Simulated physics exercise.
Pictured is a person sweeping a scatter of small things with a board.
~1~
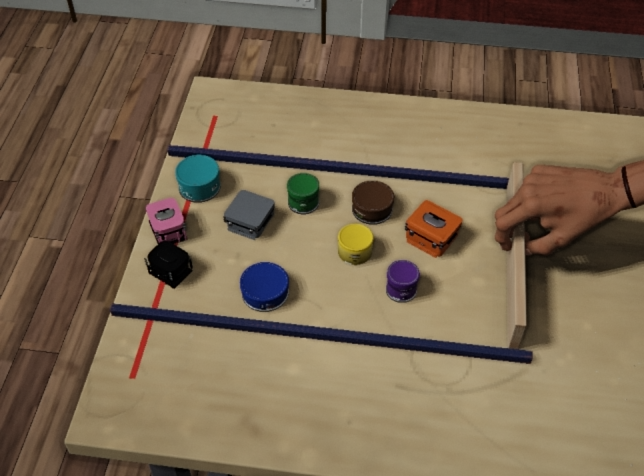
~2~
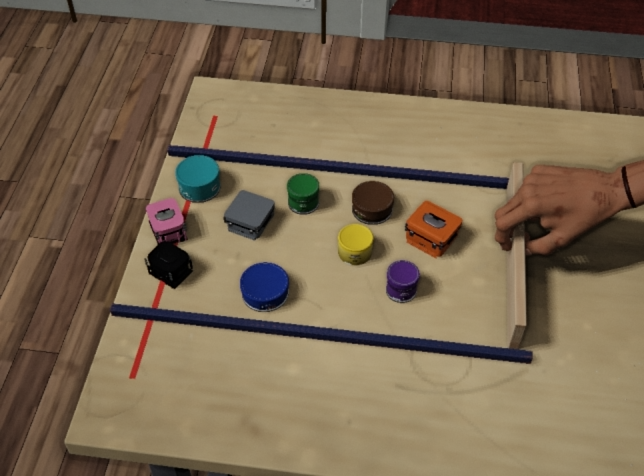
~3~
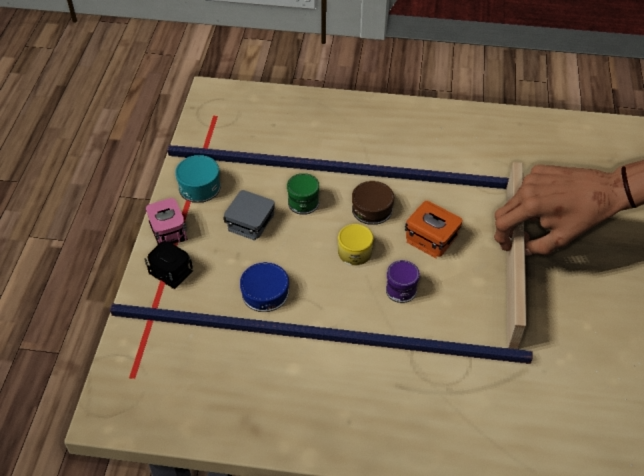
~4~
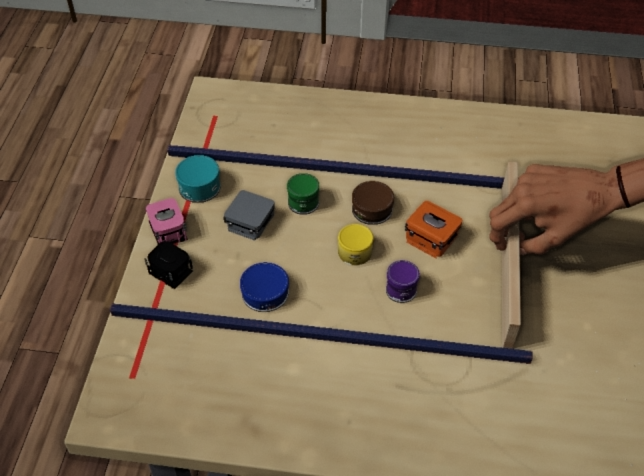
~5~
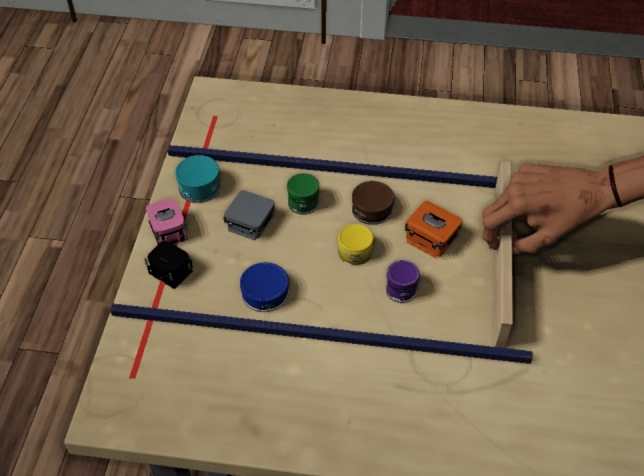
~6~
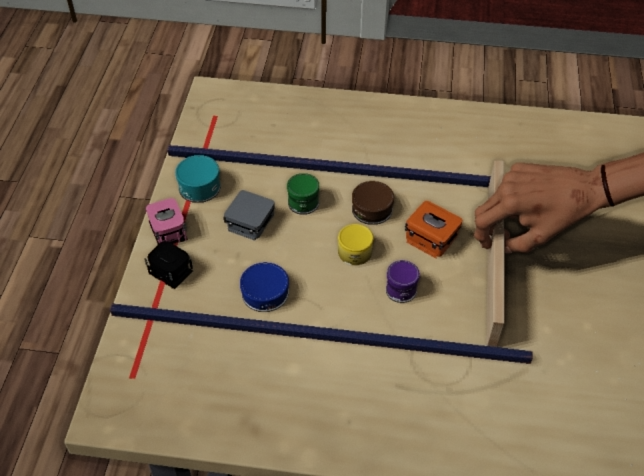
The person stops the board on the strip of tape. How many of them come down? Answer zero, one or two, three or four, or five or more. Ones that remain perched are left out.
Five or more.
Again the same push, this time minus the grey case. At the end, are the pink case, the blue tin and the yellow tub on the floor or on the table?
Pink case down; blue tin still up; yellow tub still up.
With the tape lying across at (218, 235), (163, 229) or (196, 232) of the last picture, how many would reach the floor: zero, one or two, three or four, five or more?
So, going place by place, I'd say just one or two; at least five; 3 or 4.
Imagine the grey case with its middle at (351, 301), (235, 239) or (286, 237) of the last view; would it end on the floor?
One after another, it keeps its place; fails to stay; fails to stay.
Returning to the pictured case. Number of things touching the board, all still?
5 of them.
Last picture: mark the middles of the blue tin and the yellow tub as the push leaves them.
Final positions - blue tin around (135, 286), yellow tub around (159, 229).
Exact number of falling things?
5.
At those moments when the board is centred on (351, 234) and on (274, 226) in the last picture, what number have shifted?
At the first spot 5, then 8.
Soon after, none off yet; pink case at rest near (167, 223); black case at rest near (169, 264); turquoise tin at rest near (198, 179).
By the end, the number that fall off is five or more; fallen, green tin, grey case, turquoise tin, black case and pink case.
